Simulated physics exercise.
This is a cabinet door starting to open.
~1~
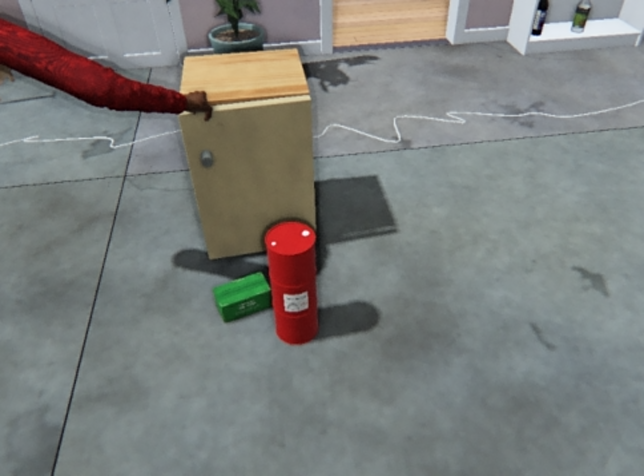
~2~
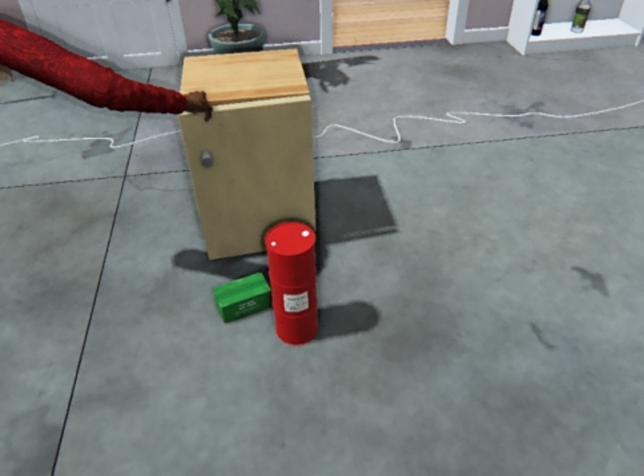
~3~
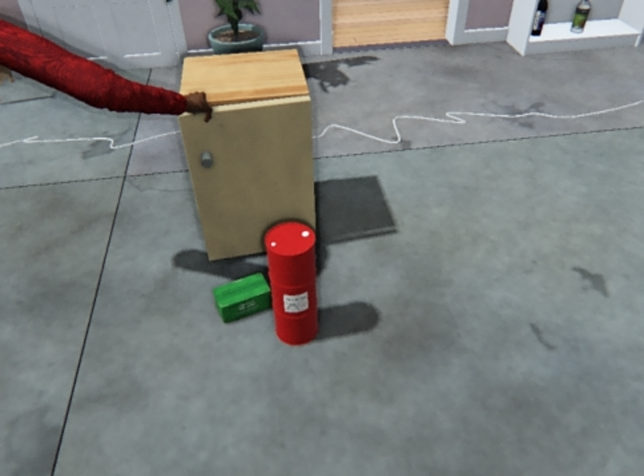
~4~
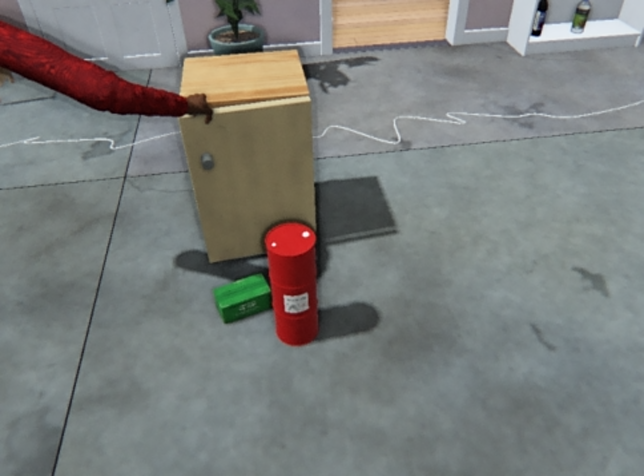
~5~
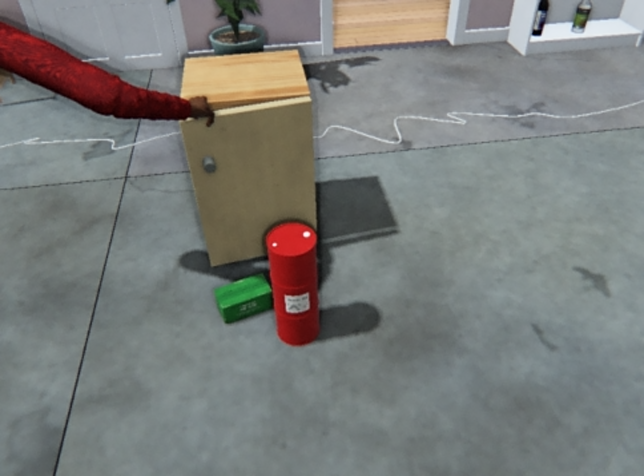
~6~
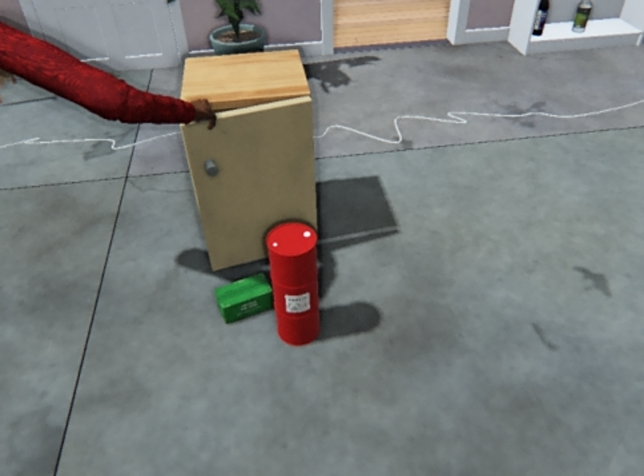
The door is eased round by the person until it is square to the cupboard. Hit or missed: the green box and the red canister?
At the end, the green box is reached and moved. The red canister is reached and moved.
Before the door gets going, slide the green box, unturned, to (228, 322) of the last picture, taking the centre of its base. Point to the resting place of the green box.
It finishes somewhere near (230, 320).
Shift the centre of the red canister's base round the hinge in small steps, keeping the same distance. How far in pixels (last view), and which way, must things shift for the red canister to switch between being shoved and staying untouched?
Shift: Approx. 60 px, direction right.
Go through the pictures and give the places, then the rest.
Door 4° open; green box (243, 297); red canister (294, 286); door (256, 188), in the first picture.
Door 4° open; red canister (294, 287); door (256, 188), in the second picture.
Door 4° open; green box (243, 298); door (256, 189), in the third picture.
Door 6° open; red canister (294, 288); door (256, 190), in the fourth picture.
Door 9° open; green box (244, 299); door (258, 192), in the fifth picture.
Door 12° open; green box (245, 299); red canister (295, 288); door (259, 194), in the sixth picture.
Then, 0.86 s after the last picture, door 52° open; green box moved about its own width near (268, 315); red canister moved a little near (302, 290).
Then, 1.28 s after the last picture, door 71° open; green box moved about its own width near (307, 325); red canister moved about its own width near (343, 300).
At rest, the green box is pushed along, near (345, 331); the red canister is pushed along, near (384, 310).
